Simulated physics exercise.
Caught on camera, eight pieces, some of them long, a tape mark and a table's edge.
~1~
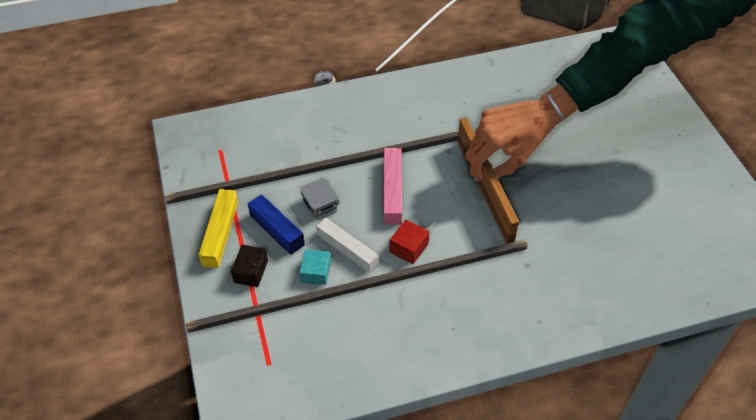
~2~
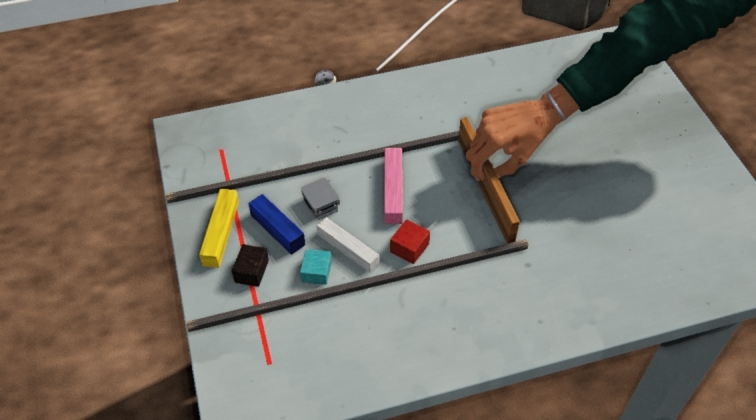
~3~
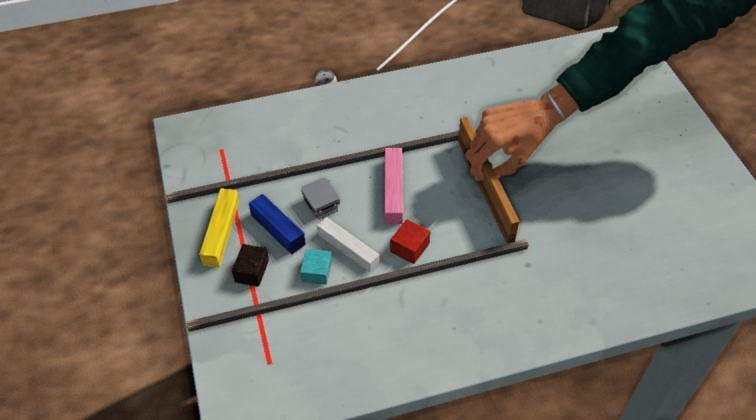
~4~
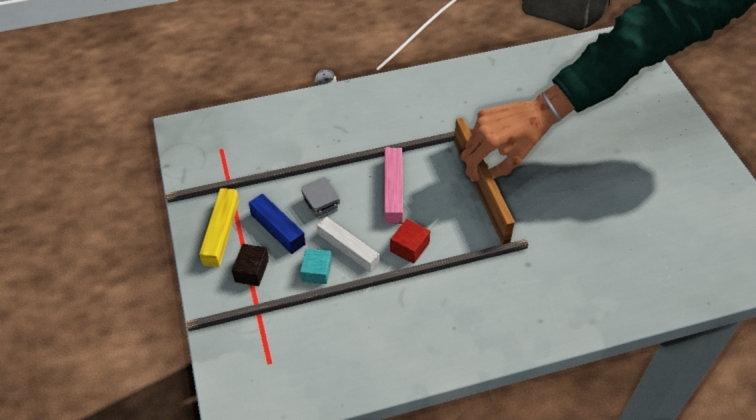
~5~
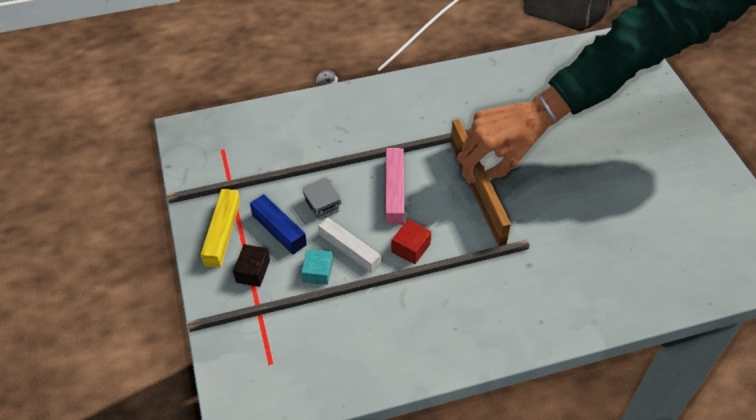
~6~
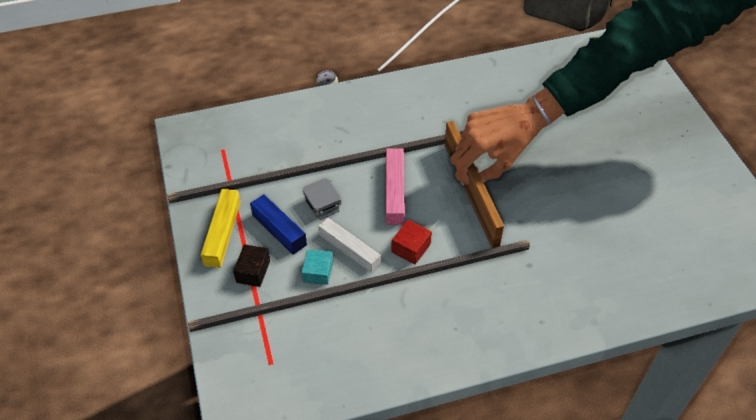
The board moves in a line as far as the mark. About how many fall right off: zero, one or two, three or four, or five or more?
As it turns out, the number that fall off is one or two.
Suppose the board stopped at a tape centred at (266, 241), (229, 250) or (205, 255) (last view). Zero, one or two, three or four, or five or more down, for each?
For each place: No fall at all; 3 or 4; five or more.
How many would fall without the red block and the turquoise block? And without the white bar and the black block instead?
The counts: 1 and 1.
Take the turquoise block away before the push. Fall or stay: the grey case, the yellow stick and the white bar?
The grey case is kept, the yellow stick drops off, the white bar is kept.
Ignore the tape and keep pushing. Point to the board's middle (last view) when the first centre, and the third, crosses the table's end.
At (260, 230) for the first, at (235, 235) for the third.
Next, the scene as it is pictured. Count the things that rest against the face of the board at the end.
2 of them.
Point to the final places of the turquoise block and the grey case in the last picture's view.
The turquoise block stops around (194, 302); the grey case around (206, 224).
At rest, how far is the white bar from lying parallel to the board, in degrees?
Roughly 0° out of line.
A little later, none off yet; yellow stick at rest near (221, 228); black block at rest near (252, 266); blue stick at rest near (278, 224).
Next, none off yet; yellow stick shifted a little near (200, 229); black block shifted about its own width near (210, 276); blue stick shifted about its own width near (229, 236).
When it is over, the number that fall off is one or two; down, black block and yellow stick.
